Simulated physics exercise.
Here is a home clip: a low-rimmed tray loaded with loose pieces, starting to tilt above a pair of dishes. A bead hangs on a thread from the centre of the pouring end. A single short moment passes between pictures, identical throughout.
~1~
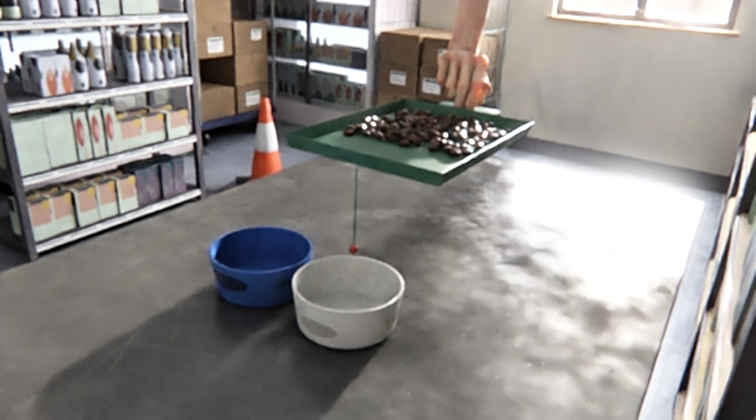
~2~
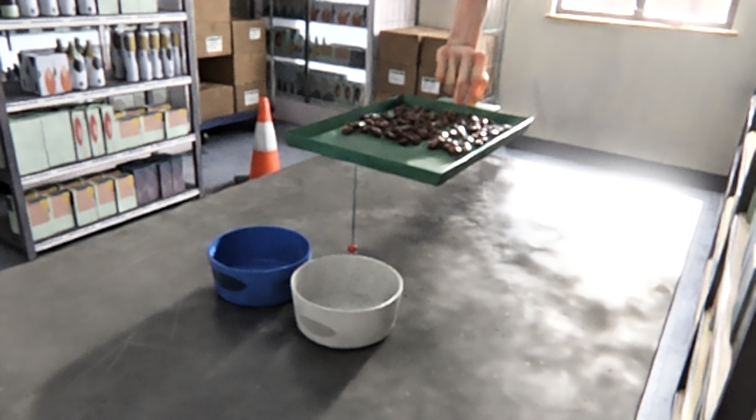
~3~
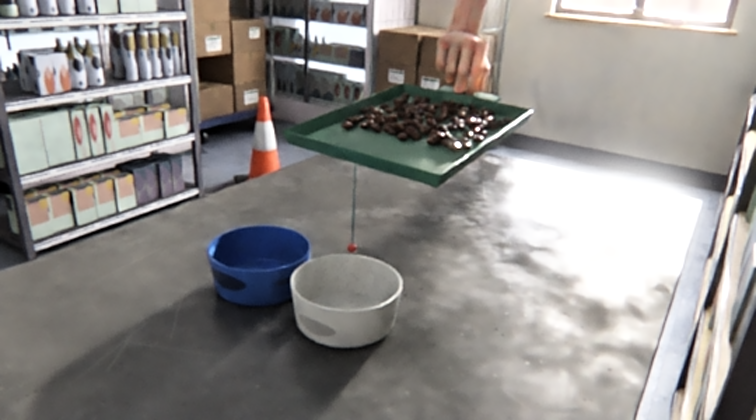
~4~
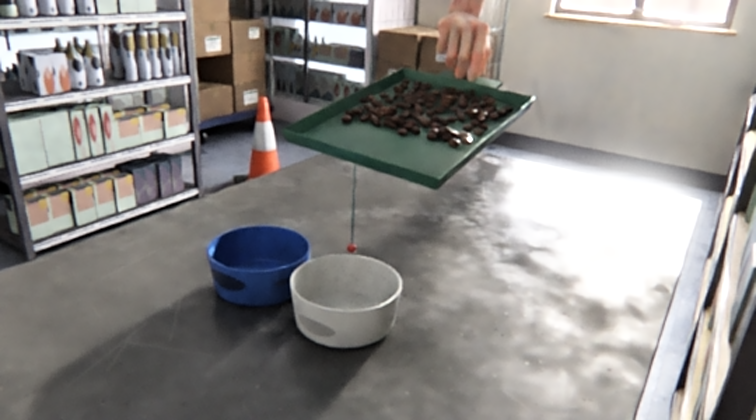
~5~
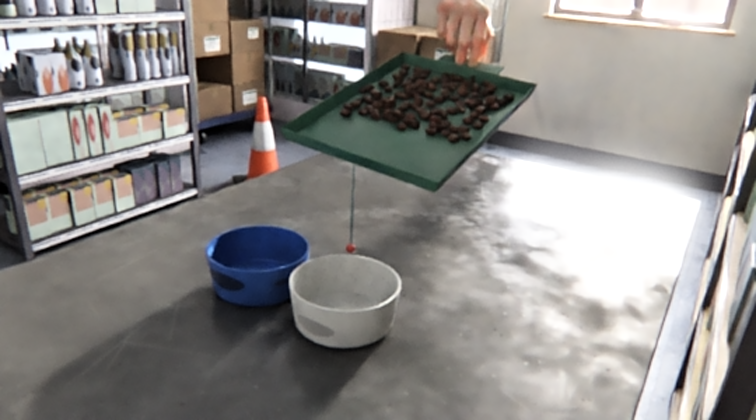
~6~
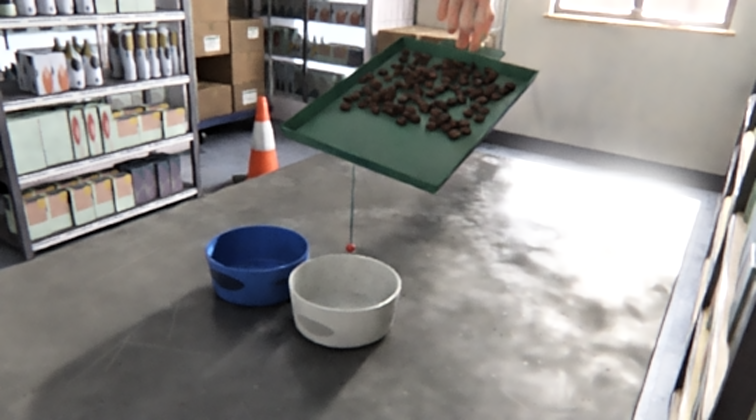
A green tray of dark brown pieces, held at its far edge by a hand, starts out nearly level above a blue dish and a white dish. The hand lifts the far edge steadily, tilting the tray toward the dishes, its near right corner dipping lowest, while the red bead hangs almost still.
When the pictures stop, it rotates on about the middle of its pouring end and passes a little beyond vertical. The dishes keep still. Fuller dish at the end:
Right.
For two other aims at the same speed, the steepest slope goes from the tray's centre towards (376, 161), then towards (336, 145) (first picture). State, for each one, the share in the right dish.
So it's 60 percent with the first slope and 0 percent with the other.
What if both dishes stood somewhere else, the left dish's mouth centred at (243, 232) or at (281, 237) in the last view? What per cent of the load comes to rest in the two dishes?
Estimates in order: 10 percent, 40 percent.
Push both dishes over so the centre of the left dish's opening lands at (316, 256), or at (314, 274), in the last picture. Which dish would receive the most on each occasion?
First try: The rightmost dish; second try: The rightmost dish.
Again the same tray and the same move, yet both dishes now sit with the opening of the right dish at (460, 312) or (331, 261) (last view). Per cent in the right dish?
Close to 30 in a hundred, then close to 10 in a hundred.
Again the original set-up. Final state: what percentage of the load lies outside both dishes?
Estimated share: About 50 %.
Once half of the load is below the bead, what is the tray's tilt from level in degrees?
80°, roughly.
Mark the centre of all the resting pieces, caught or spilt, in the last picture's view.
About pixel (376, 329).
Soon, tray tipped steeply; about two thirds on the tray; a stray few in the right dish; about a quarter in the air.
A while on, tray tipped past a quarter turn; a stray few on the tray; about a third in the right dish; about half outside both; a small part in the air.
Towards the end, tray tipped past a quarter turn; about half in the right dish; about half outside both.
Finally, tray tipped past a quarter turn; about half in the right dish; none in the left dish; about half outside both.
